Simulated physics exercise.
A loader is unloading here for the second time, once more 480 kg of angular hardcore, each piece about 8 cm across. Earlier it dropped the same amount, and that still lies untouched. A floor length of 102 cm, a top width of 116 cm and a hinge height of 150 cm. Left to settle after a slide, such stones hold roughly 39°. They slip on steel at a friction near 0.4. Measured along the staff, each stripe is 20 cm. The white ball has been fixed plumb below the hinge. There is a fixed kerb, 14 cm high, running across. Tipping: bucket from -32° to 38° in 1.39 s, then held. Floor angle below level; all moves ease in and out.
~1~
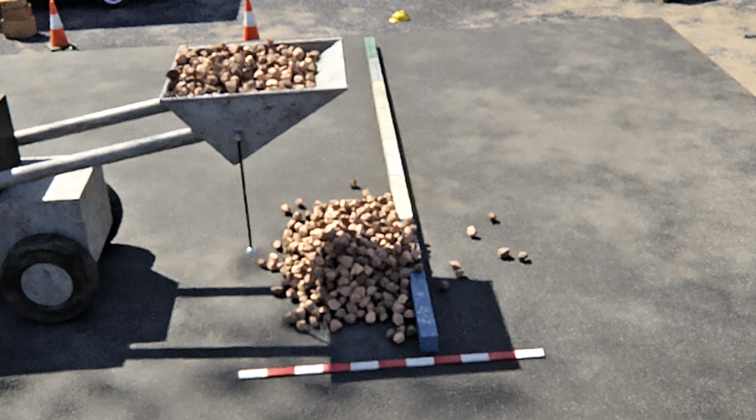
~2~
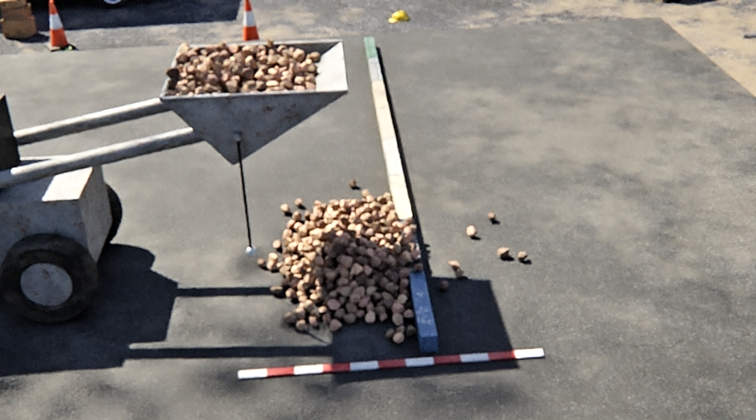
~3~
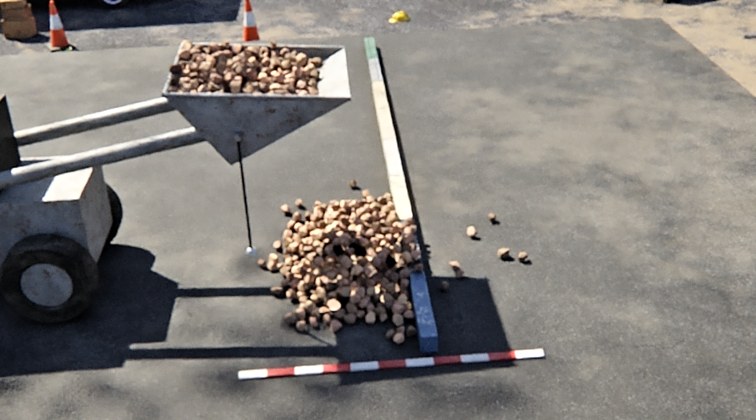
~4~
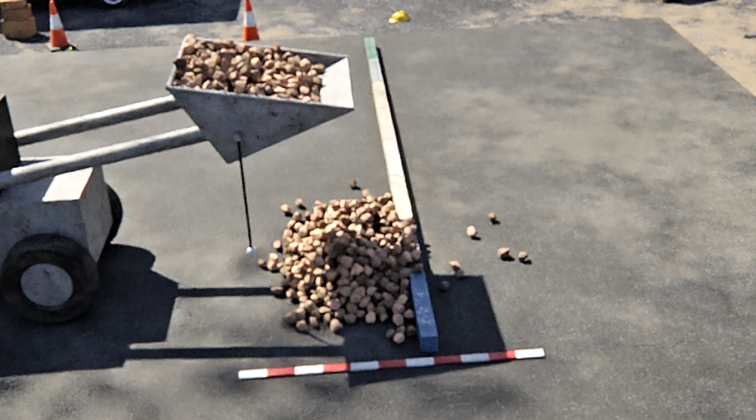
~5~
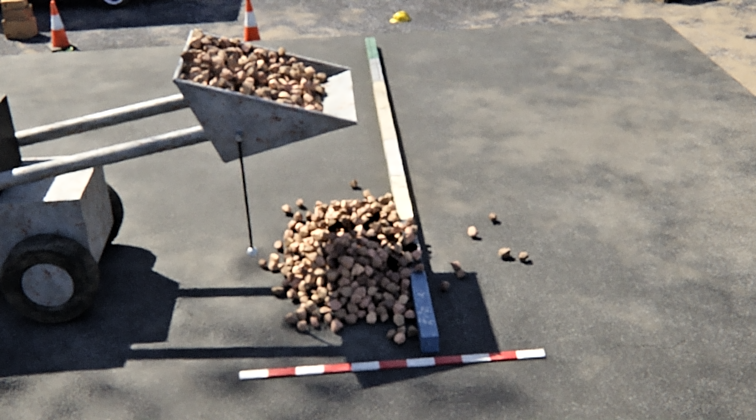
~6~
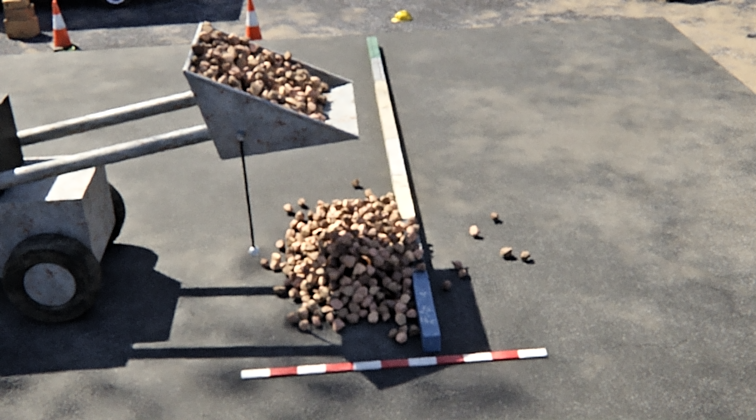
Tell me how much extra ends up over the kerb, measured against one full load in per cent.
The extra comes to about 33 percent of a load.
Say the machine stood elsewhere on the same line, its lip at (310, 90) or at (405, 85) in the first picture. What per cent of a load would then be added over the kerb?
The first would add some 5 per cent and the second some 85 per cent.
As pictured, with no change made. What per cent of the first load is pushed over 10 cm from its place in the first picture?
Close to 5 in a hundred of them.
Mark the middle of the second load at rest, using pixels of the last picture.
In the last view, about pixel (395, 239).
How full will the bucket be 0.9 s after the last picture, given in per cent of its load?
Close to 70 per cent of the load.
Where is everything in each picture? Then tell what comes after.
The bucket is at -32°, its lip at (347, 89); the top of the load is at (230, 57). The earlier load is highest near (350, 229), 31 cm above ground level, 99 % on this side of the kerb, 1 % over the kerb, in the first frame.
Lip at (348, 91), floor tilted -31°, highest stones at (206, 57), in the second frame.
The bucket is at -27°, its lip at (351, 98); the top of the load is at (204, 55), in the third frame.
The bucket is at -21°, its lip at (354, 109); the top of the load is at (196, 51), in the fourth frame.
Lip at (357, 123), floor tilted -14°, highest stones at (201, 43), in the fifth frame.
The bucket is at -6°, its lip at (359, 138); the top of the load is at (210, 38), in the sixth frame.
Then, 0.5 s after the last picture the floor is at 27°; in per cent of one load, 100 in the bucket, 99 on this side of the kerb, 1 over the kerb; the foremost stones are at (473, 250).
Then, 0.9 s after the last picture the floor is at 38°; in per cent of one load, 70 in the bucket, 129 on this side of the kerb, 1 over the kerb; the foremost stones are at (473, 250).
Then, 1.3 s after the last picture the floor is at 38°; in per cent of one load, 21 in the bucket, 174 on this side of the kerb, 5 over the kerb; the foremost stones are at (479, 244).
Then, 4.0 s after the last picture the floor is at 38°; in per cent of one load, 0 in the bucket, 166 on this side of the kerb, 34 over the kerb; the foremost stones are at (552, 245). Net gain over the kerb, 33.
